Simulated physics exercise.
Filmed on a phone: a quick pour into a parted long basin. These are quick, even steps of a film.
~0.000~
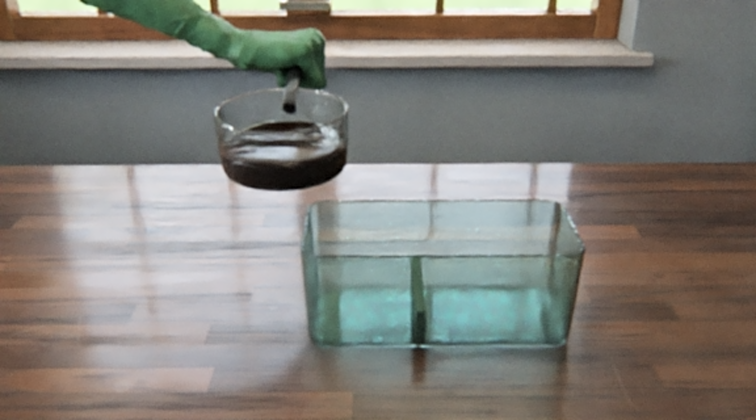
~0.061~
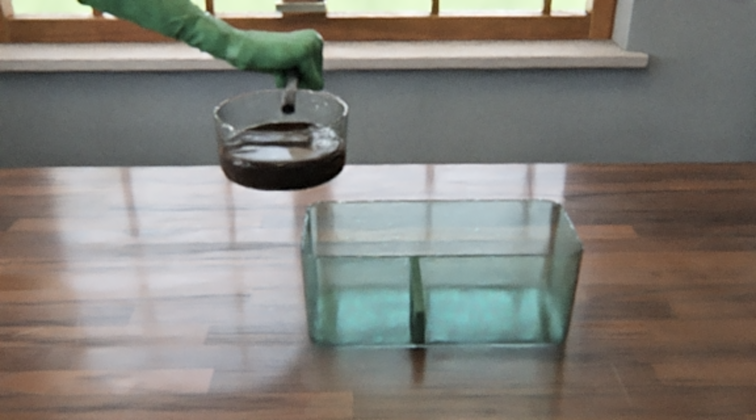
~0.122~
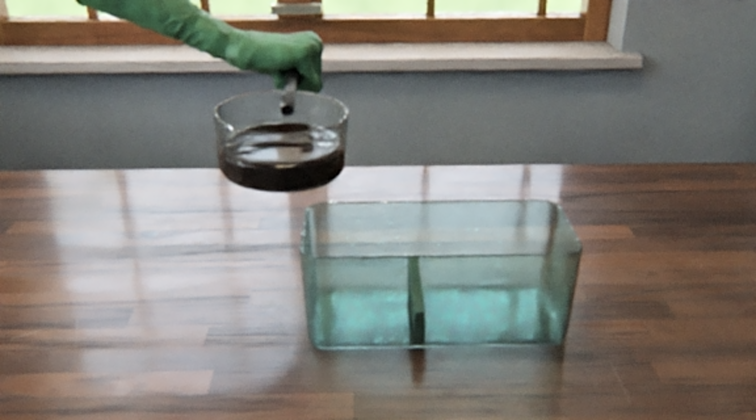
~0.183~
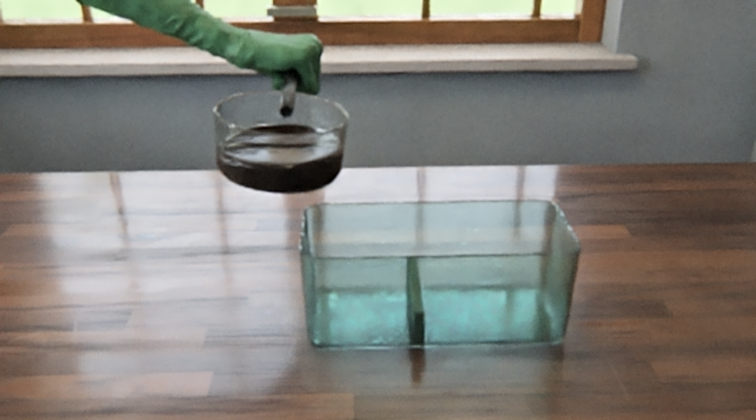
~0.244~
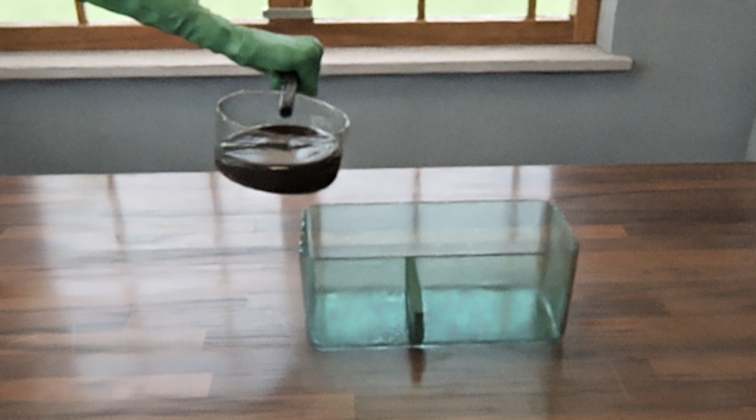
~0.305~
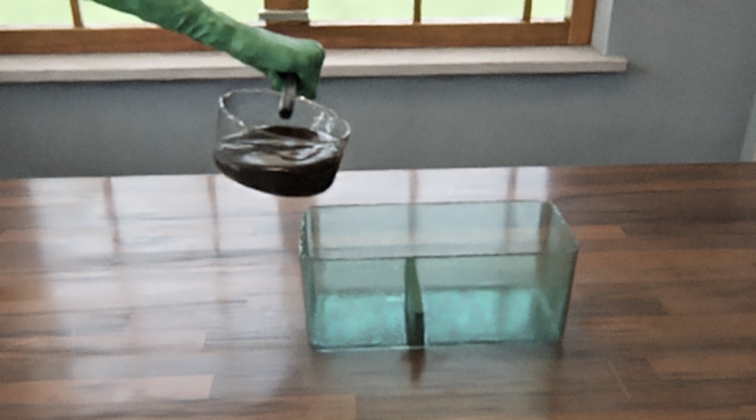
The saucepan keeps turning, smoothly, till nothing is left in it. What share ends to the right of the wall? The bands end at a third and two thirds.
The share right of the wall is under a third.
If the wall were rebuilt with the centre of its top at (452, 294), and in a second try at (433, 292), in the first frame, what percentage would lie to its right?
First some 10, then 10 per cent.
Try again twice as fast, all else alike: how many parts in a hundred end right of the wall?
Near 5 %.
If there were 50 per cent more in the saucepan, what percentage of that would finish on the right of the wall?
Some 15 per cent.
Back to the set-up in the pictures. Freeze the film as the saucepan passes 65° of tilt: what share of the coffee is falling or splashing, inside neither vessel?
Roughly 25 in a hundred.
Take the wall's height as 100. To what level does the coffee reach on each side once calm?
Left: 60 %. Right: 0 %.
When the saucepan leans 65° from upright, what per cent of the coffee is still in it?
Close to 70 per cent.
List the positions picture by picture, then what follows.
In the first picture, it leans 0°; its right rim is at (347, 111); the coffee meets the walls at (224, 140) and (344, 140); the long basin's rim runs from (305, 229) to (573, 227); the wall's top is at (418, 283).
In the second picture, it leans 1°; its right rim is at (346, 112); the coffee meets the walls at (223, 141) and (344, 140).
In the third picture, it leans 3°; its right rim is at (347, 115); the coffee meets the walls at (222, 141) and (343, 141).
In the fourth picture, it leans 6°; its right rim is at (347, 119); the coffee meets the walls at (221, 142) and (341, 143).
In the fifth picture, it leans 10°; its right rim is at (347, 124); the coffee meets the walls at (219, 143) and (341, 144).
In the sixth picture, it leans 15°; its right rim is at (349, 131); the coffee meets the walls at (217, 143) and (341, 145).
A moment on, the saucepan is tipped part way and 69 per cent is still to pour, 7 is left of the wall and 0 right of it.
Next, the saucepan is tipped on its side and 18 per cent is still to pour, 70 is left of the wall and 0 right of it.
Then the saucepan is tipped on its side and 2 per cent is still to pour, 95 is left of the wall and 1 right of it.
Later the saucepan is tipped on its side and 0 per cent is still to pour, 98 is left of the wall and 1 right of it.
At rest 99 per cent lies left of the wall, 1 right of it and 0 outside.
